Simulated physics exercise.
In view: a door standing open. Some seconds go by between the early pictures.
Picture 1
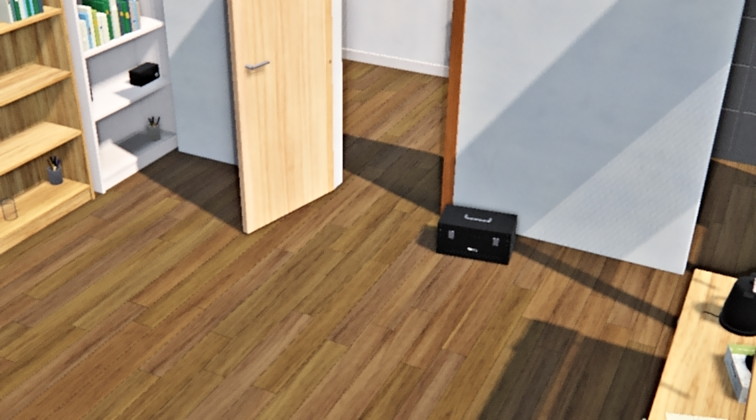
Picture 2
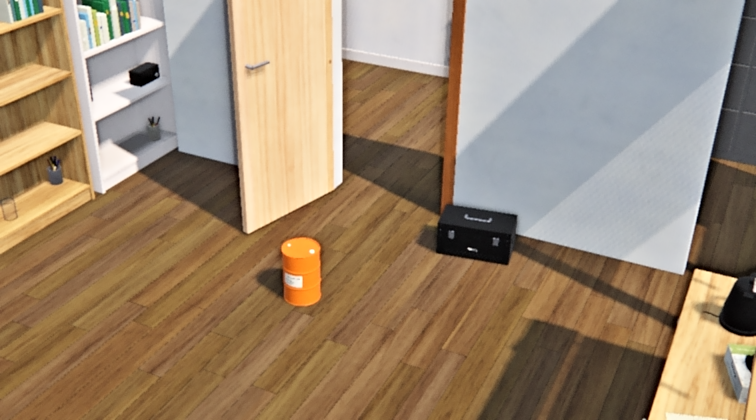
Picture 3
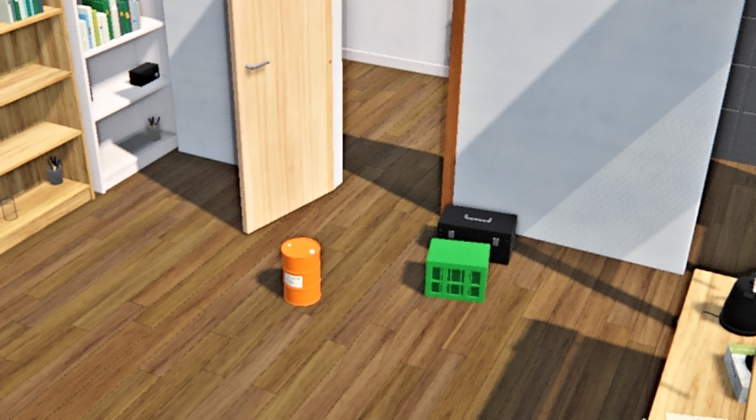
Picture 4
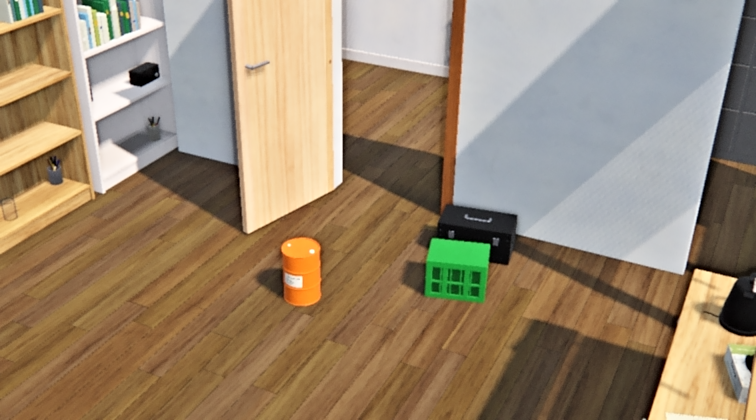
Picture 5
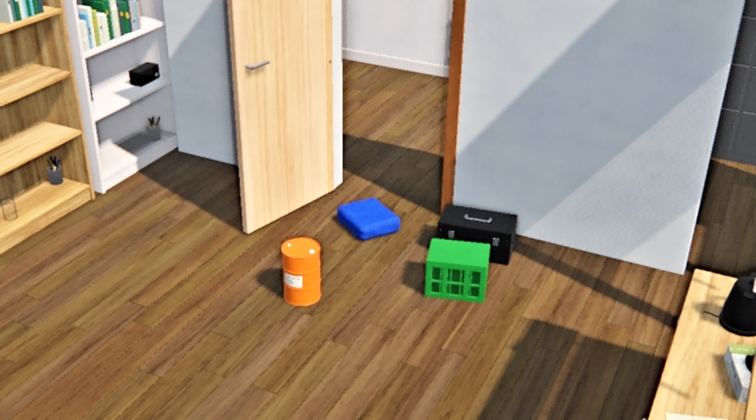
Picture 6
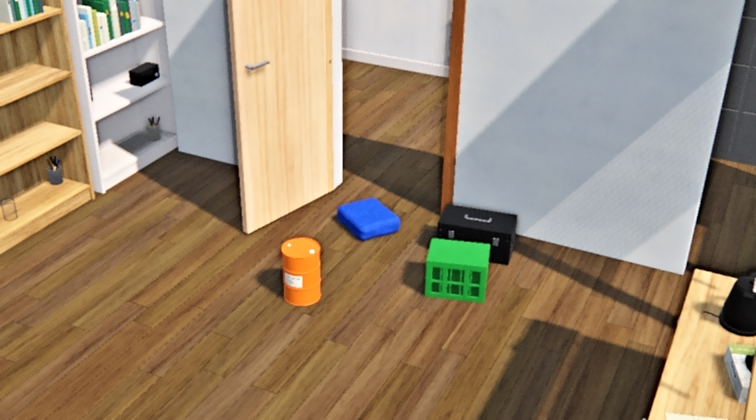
A pale wooden door stands wide open in a sunlit, wood-floored room, seen from above at a fixed angle, with shelves at left and a desk corner at lower right. A black toolbox sits against the blue-grey wall right of the doorway. An orange canister appears left of centre, then a green crate before the toolbox, then a blue cushion near the doorway, while the door stays still.
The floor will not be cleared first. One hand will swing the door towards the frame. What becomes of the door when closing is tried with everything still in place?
My guess: Door kept ajar.
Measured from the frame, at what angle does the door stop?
Some 20°.
Then, 0.90 s after the last picture, door at 84°.
Then, 1.60 s after the last picture, door at 55°; blue cushion slid a little near (375, 219).
Then, 2.00 s after the last picture, door at 39°; blue cushion slid a little near (391, 217).
Then, 2.30 s after the last picture, door at 28°; blue cushion slid about its own width near (405, 212).
At rest, door at 22°; moved from the start, blue cushion; the other 3 in place. Seen from the same camera at the end, blue cushion near (412, 208).
